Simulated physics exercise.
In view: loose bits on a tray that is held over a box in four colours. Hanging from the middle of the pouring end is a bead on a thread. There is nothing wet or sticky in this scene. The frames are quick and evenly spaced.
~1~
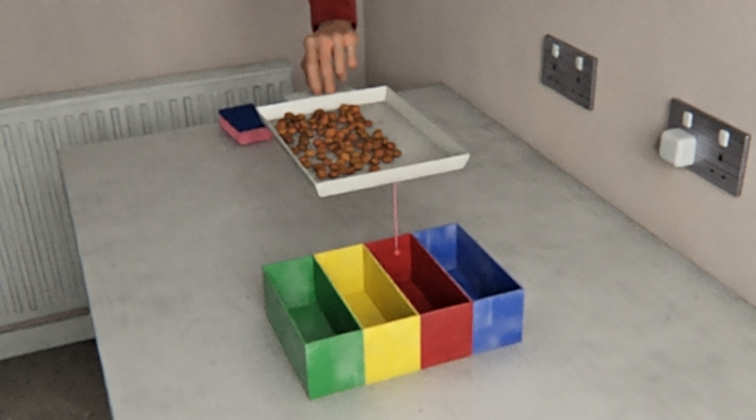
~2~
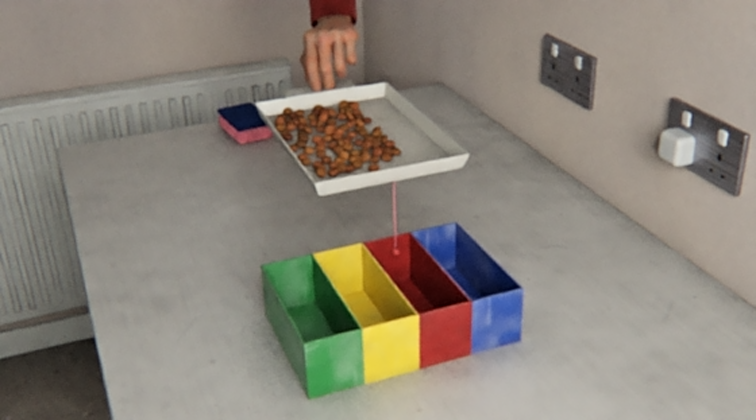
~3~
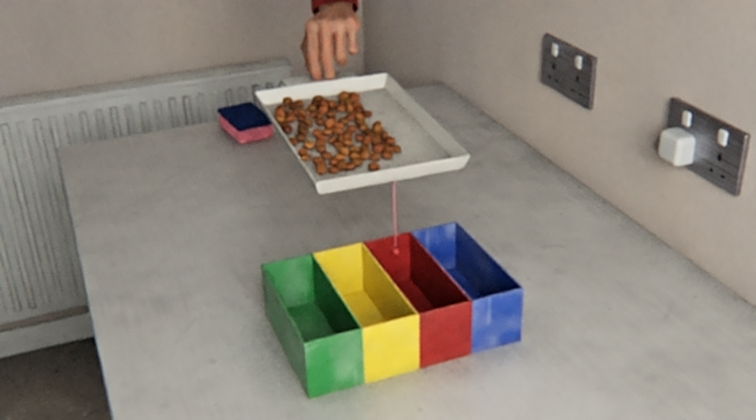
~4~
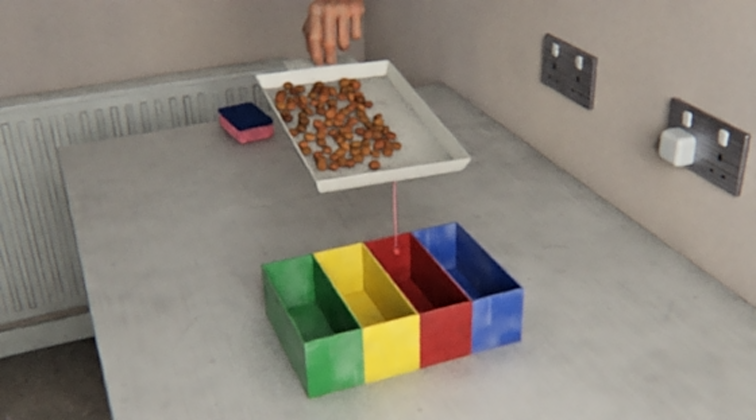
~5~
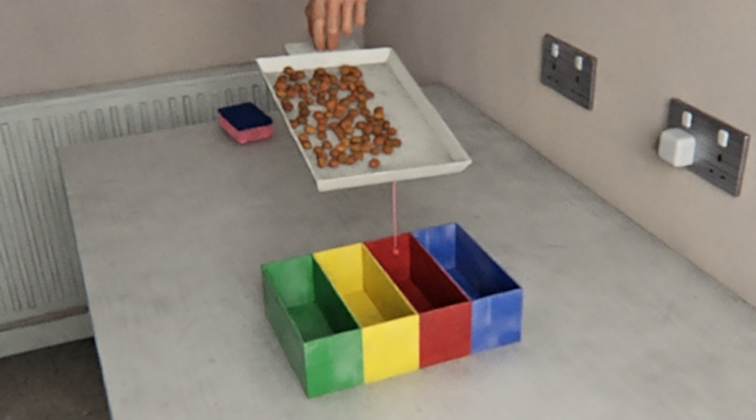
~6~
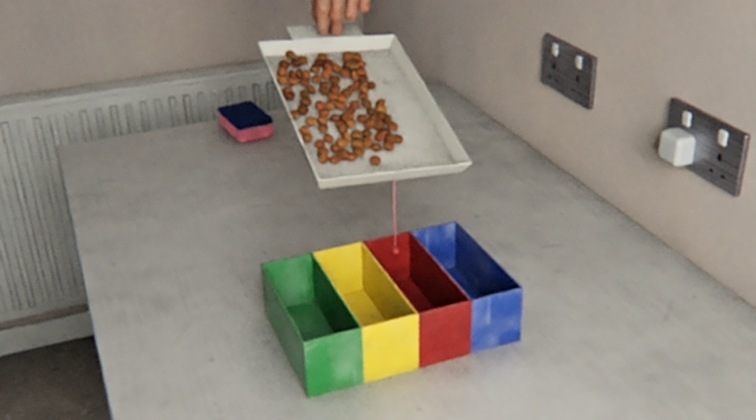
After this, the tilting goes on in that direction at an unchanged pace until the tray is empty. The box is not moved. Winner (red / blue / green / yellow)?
Blue.
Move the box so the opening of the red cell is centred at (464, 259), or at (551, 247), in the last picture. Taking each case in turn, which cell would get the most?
First try: The cell in red; second try: The green cell.
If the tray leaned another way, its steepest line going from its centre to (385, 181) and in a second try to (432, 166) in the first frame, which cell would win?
So the first one goes to the yellow cell and the second to the blue one.
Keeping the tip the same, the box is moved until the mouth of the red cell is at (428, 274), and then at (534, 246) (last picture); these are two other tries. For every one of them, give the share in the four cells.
You'd see roughly 100 per cent first and roughly 80 per cent second.
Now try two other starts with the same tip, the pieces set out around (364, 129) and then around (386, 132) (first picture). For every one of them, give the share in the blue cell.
First case around 60 %, second case around 70 %.
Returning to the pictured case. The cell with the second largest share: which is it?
The answer here is that red cell.
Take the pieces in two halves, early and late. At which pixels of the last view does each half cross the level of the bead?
First part (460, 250), rest (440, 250).
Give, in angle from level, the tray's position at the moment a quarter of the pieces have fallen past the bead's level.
About 80 degrees.
Just after the last frame, tray tipped steeply; the larger part on the tray; roughly a quarter falling or outside the box.
A moment on, tray tipped past a quarter turn; about a tenth on the tray; roughly half in the blue cell; roughly a quarter in the red cell; just a few in the yellow cell; roughly a quarter falling or outside the box.
Further on, tray tipped past a quarter turn; roughly half in the blue cell; roughly a third in the red cell; about a tenth in the yellow cell; just a few falling or outside the box.
When it is over, tray tipped past a quarter turn; roughly half in the blue cell; roughly a third in the red cell; about a tenth in the yellow cell; not one in the green cell; just a few outside the box.
